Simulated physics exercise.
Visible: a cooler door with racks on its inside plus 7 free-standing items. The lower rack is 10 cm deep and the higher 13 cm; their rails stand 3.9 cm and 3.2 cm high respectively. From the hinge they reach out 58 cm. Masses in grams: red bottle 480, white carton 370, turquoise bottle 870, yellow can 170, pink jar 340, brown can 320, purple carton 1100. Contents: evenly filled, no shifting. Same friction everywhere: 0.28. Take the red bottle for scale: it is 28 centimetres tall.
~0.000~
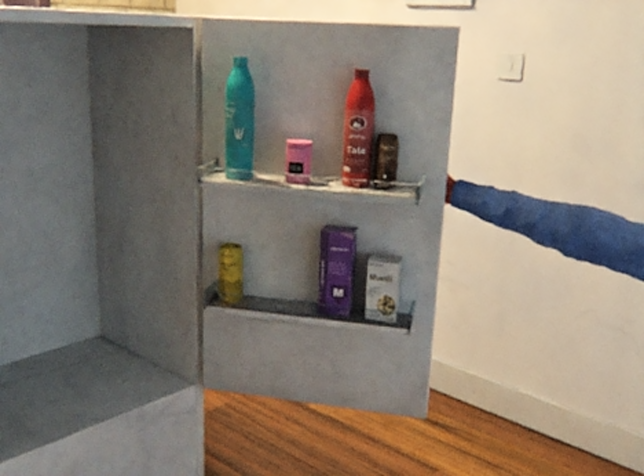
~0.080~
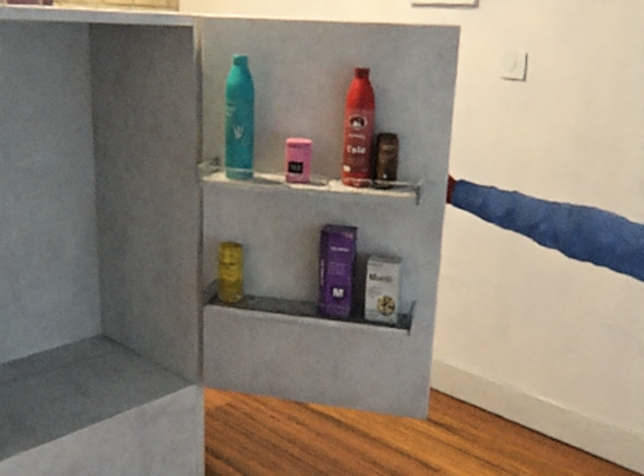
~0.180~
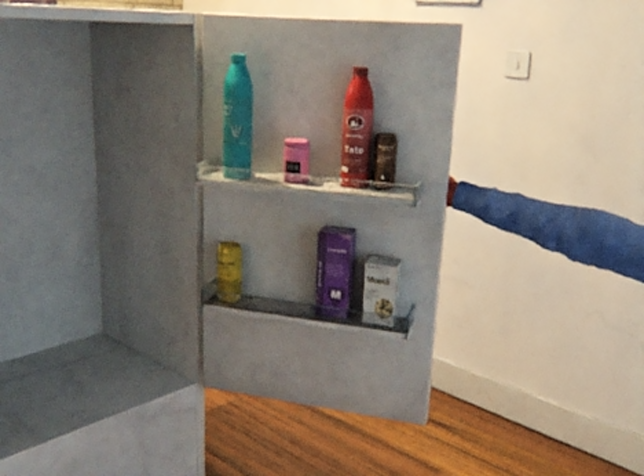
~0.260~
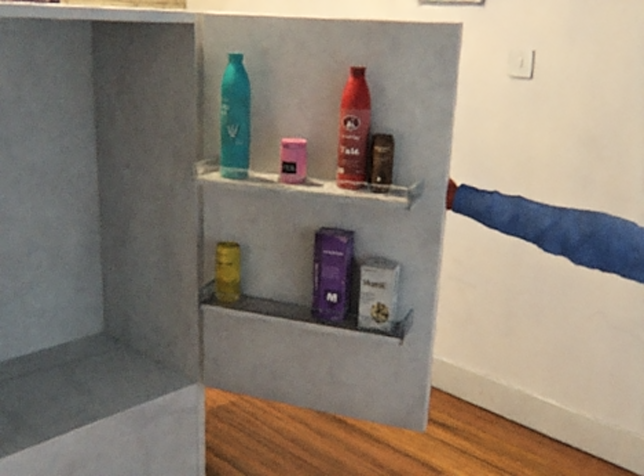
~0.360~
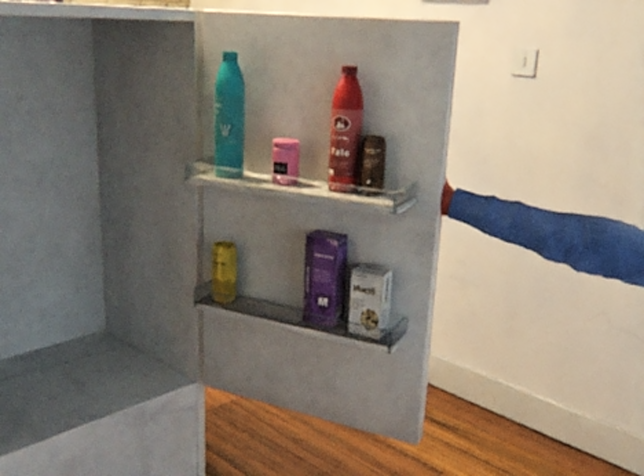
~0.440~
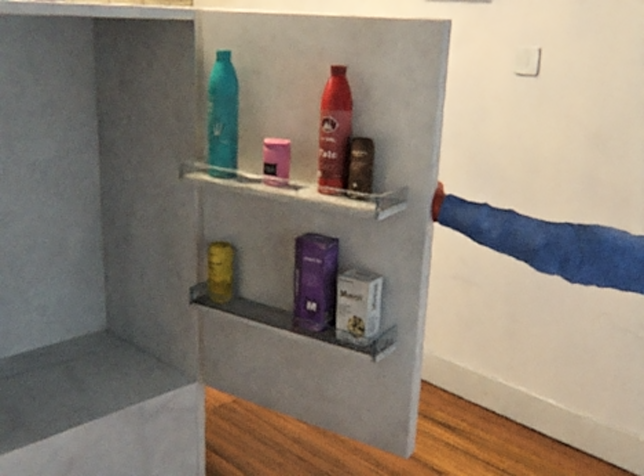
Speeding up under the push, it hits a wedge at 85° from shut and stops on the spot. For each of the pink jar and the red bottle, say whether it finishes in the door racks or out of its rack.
Pink jar: In; red bottle: Out.
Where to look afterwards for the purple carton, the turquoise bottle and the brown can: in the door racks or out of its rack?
Afterwards, the purple carton leaves its support, the turquoise bottle stays on its support, and the brown can stays on its support.
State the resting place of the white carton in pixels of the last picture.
About (294, 330).
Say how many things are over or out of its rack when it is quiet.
My answer is 4.
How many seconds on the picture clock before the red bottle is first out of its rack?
0.8 s, roughly.
By 0.94 s, door at 85°; red bottle and purple carton now out of its rack; pink jar 3 cm from its spot near (230, 167); brown can on its side.
By 1.34 s, door at 85°; pink jar 3 cm from its spot near (230, 167); brown can tilted 68°; white carton on its side.
When it is over (2.8 s), out of its rack, red bottle and purple carton; lying over in the door racks, white carton and brown can; the other 3 within 5 cm of the start. In the last view, pink jar near (230, 167).
